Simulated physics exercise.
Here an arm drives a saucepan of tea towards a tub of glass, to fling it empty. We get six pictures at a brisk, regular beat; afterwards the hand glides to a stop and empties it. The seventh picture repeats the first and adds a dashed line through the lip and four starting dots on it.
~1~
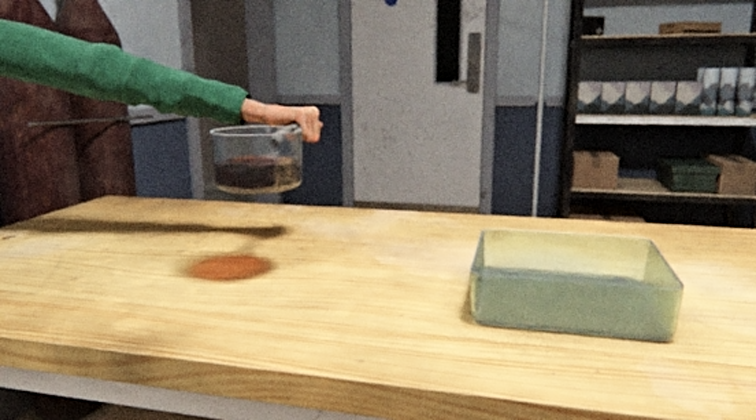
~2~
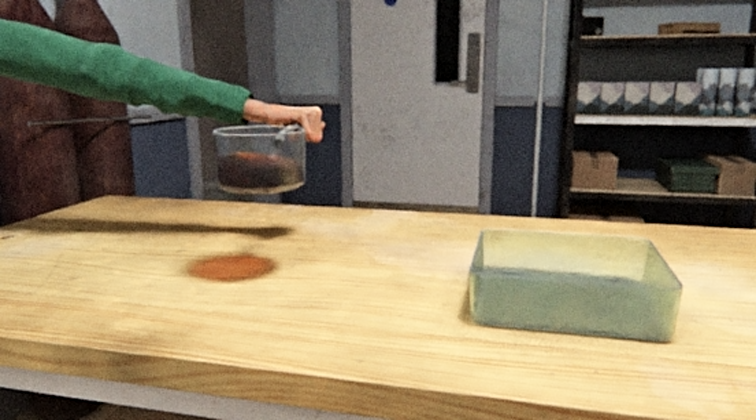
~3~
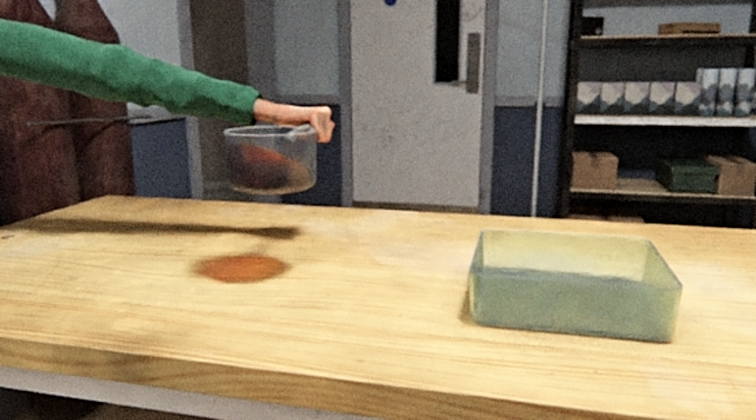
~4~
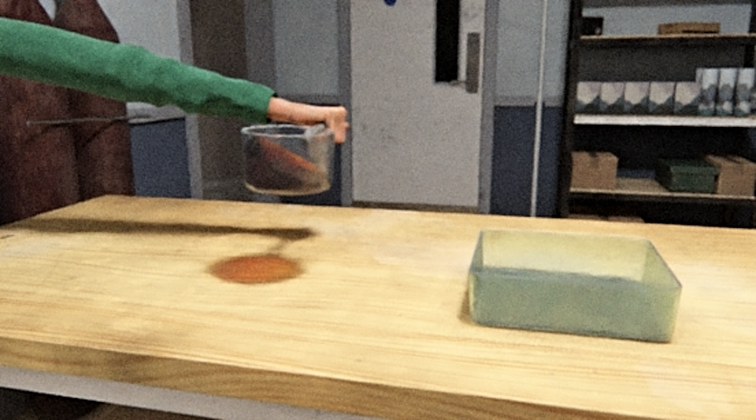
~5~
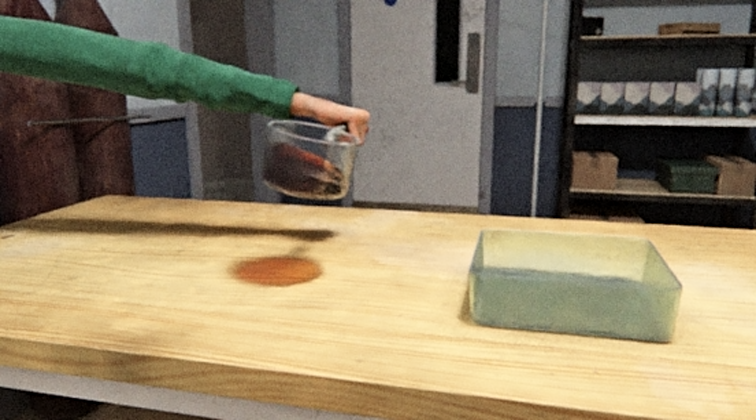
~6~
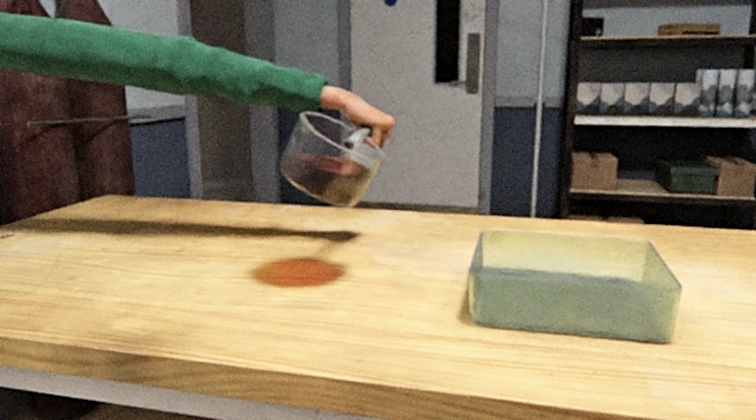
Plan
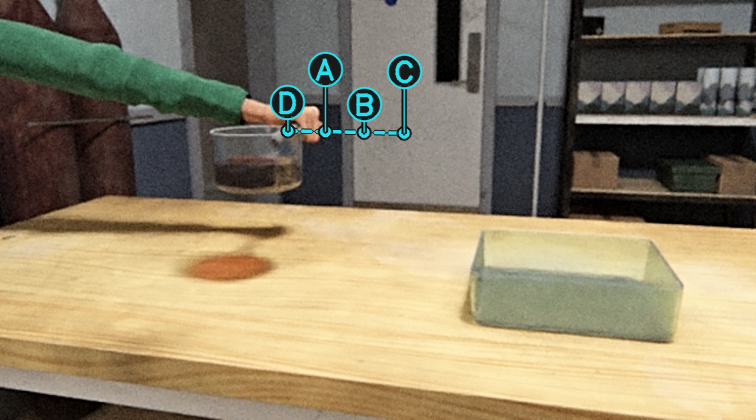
An arm in a green sleeve reaches in from the left over a pale wooden table, seen from slightly above by a still camera in a storeroom with a door and shelves behind. It grips a clear pan of dark brown liquid above a reddish-orange patch, with a greenish glass tub at right. The hand carries the pan rightward, slowly then faster, and tilts it towards the tub.
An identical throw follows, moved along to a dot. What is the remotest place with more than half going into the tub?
Place A.
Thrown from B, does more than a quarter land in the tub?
Yes, clearly.
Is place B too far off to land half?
No, that is safe.
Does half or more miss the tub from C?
No.
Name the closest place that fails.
It is D.
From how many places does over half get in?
Three of the four.
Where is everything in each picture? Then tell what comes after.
Upright, lip at (297, 131); tub from (471, 321) to (674, 340); nothing has left yet.
Upright, lip at (300, 131); nothing has left yet.
Upright, lip at (311, 131); nothing has left yet.
Upright, lip at (330, 132); nothing has left yet.
Tipped about 12°, lip at (356, 142); nothing has left yet.
Tipped about 29°, lip at (382, 158); nothing has left yet.
On the marked copy, A at (325, 131); B at (364, 132); C at (404, 133); D at (287, 130).
Choosing A, about 65 % lands in the tub, 20 % falls short and 15 % goes beside or beyond.
Choosing B, about 72 % lands in the tub, 6 % falls short and 22 % goes beside or beyond.
Choosing C, about 83 % lands in the tub, 10 % falls short and 7 % goes beside or beyond.
Choosing D, about 29 % lands in the tub, 64 % falls short and 7 % goes beside or beyond.
